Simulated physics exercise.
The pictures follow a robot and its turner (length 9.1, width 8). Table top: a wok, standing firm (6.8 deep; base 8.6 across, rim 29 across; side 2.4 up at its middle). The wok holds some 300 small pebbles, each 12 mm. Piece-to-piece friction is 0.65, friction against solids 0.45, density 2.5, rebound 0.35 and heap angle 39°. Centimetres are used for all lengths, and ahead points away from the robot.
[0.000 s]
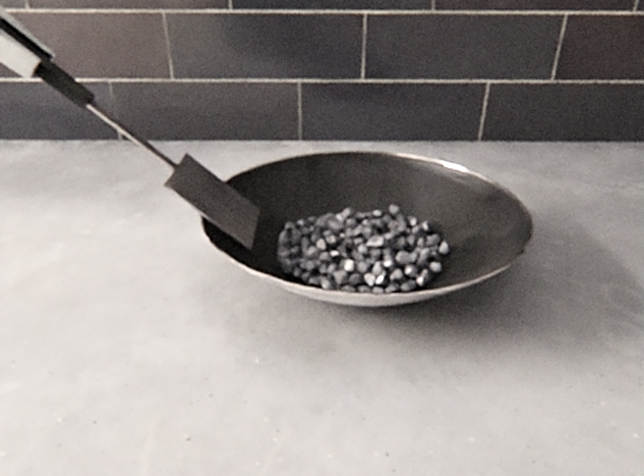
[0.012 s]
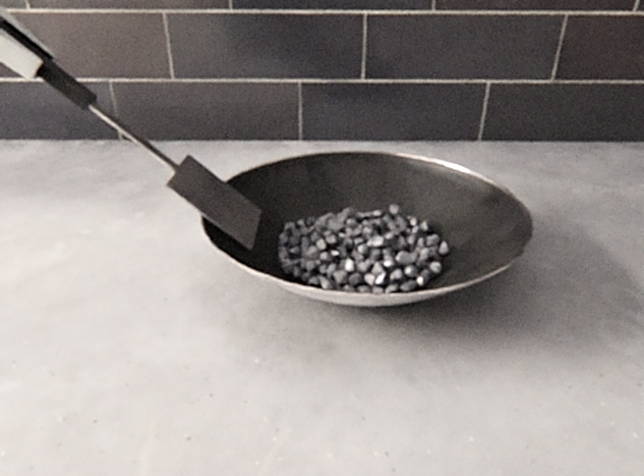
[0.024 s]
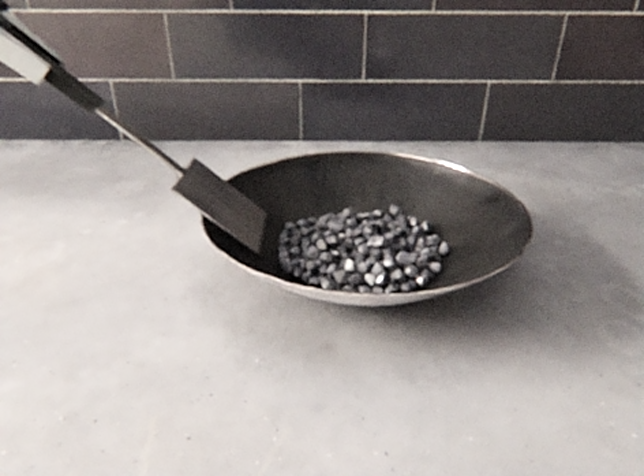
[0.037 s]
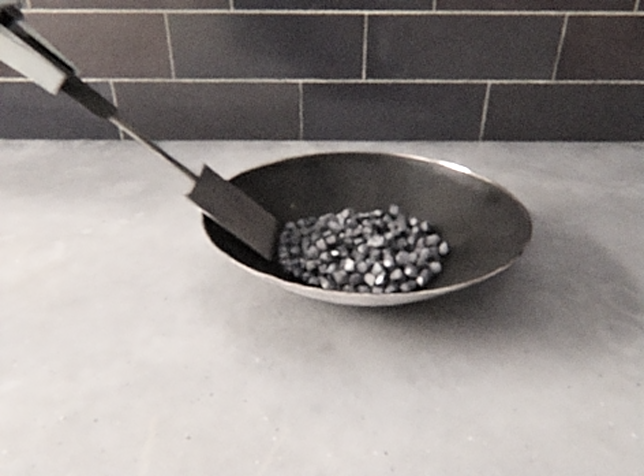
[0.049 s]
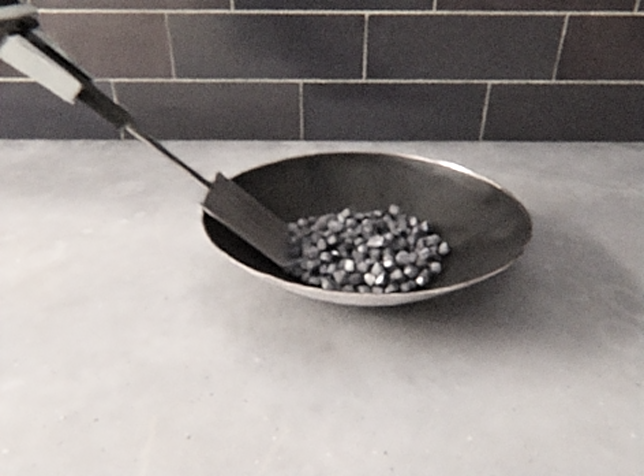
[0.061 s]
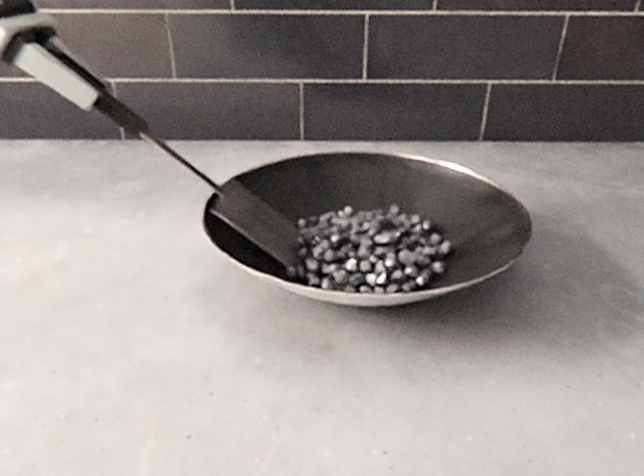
The clip opens on a dark, wide wok of small gray pebbles on a pale tabletop, with a black turner slanting in from the left and its blade inside the near-left rim. The turner barely shifts at first, then slides gradually right and down to the pile, nudging the pebbles at its left edge slightly rightward.
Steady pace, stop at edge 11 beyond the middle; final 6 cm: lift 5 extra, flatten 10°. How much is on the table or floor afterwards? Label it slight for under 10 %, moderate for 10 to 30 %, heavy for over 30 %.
Label: Heavy.
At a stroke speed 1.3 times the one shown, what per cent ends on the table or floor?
Roughly 50 per cent.
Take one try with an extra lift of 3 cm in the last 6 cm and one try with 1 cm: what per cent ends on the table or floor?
Roughly 55 % and then 60 %.
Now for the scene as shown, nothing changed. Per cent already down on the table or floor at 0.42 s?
That would be near 30 per cent, give or take.
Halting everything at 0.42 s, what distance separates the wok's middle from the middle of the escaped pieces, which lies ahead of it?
The distance is around 24 cm.
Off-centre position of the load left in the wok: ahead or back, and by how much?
The balance point lies close to 3.5 cm ahead.
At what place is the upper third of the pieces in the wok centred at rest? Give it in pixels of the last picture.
Centre: Roughly (443, 244).
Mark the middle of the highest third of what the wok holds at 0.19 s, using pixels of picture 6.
Near pixel (477, 214).
After 0.13 s, sloping 42°, highest piece 7 above the table; 299 in the wok.
After 0.19 s, sloping 40°, highest piece 9 above the table; 294 in the wok, 5 on the blade or in flight.
After 0.42 s, sloping 32°, highest piece 19 above the table; 158 in the wok, 96 on the table or floor, 45 on the blade or in flight.
After 1.47 s, sloping 32°, highest piece 5 above the table; 158 in the wok, 141 on the table or floor.
At rest, 158 in the wok, 141 on the table or floor. That is 47 % on the table or floor.
